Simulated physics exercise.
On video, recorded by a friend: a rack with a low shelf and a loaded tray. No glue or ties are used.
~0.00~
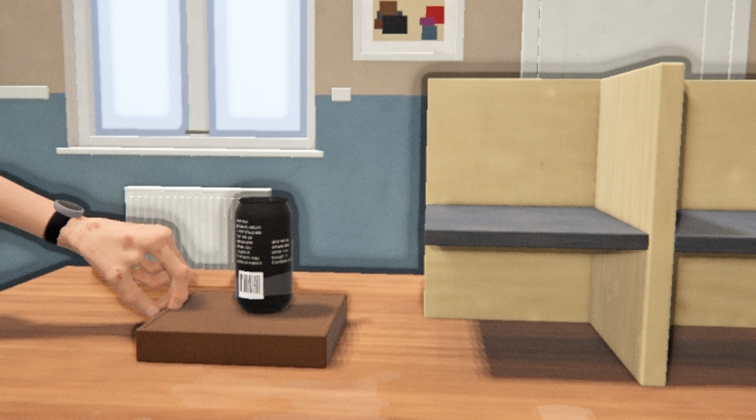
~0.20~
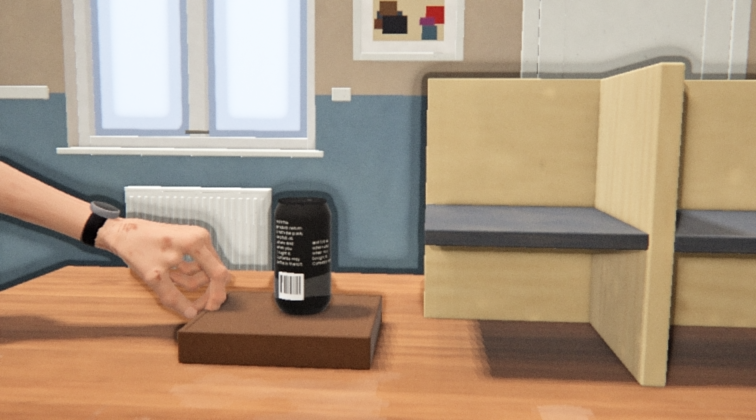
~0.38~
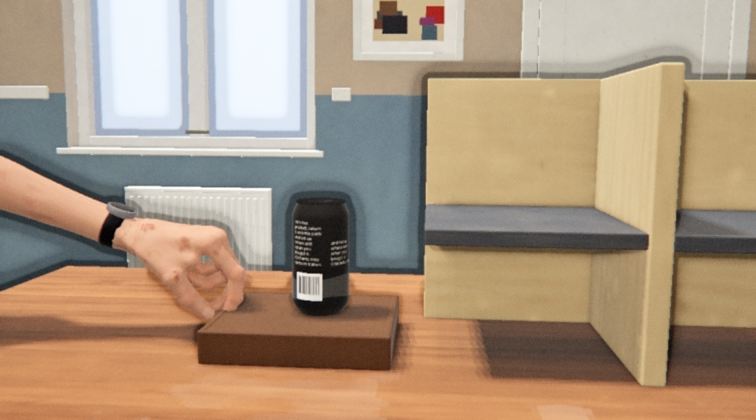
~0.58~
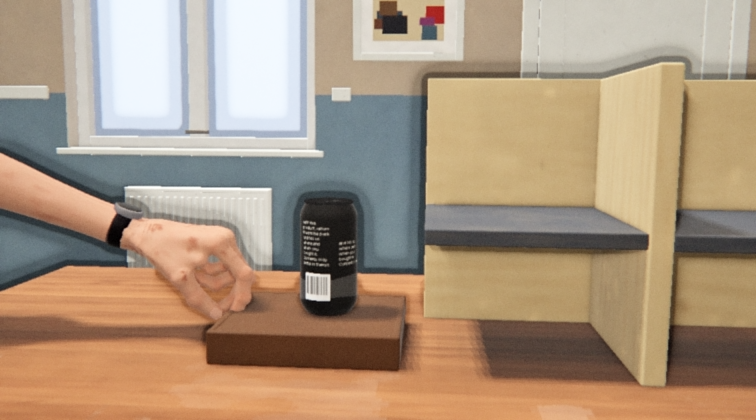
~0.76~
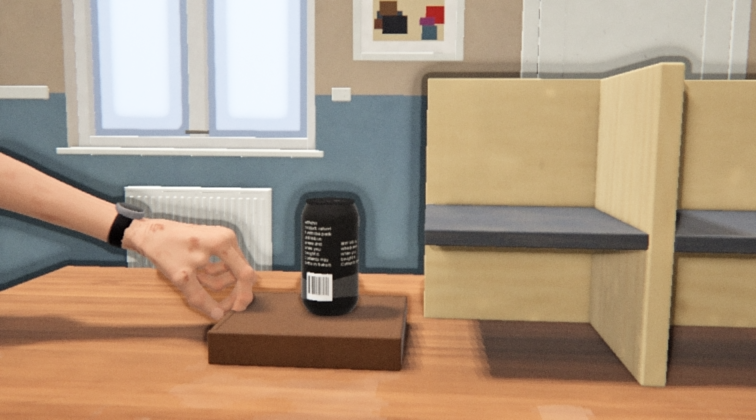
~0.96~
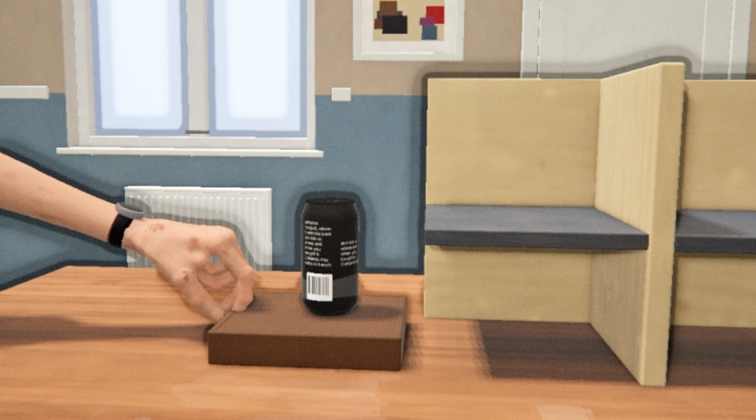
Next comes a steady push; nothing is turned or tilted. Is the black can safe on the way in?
It sits too high.
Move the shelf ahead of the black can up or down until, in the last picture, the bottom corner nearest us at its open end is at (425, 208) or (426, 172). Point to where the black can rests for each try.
Near (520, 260) and (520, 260).
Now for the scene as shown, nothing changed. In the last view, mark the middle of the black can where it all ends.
It ends up around (434, 287).
After 2.48 s, black can turned 32° from its first pose near (405, 253).
In the end (3.8 s), the black can is knocked back, near (434, 287).
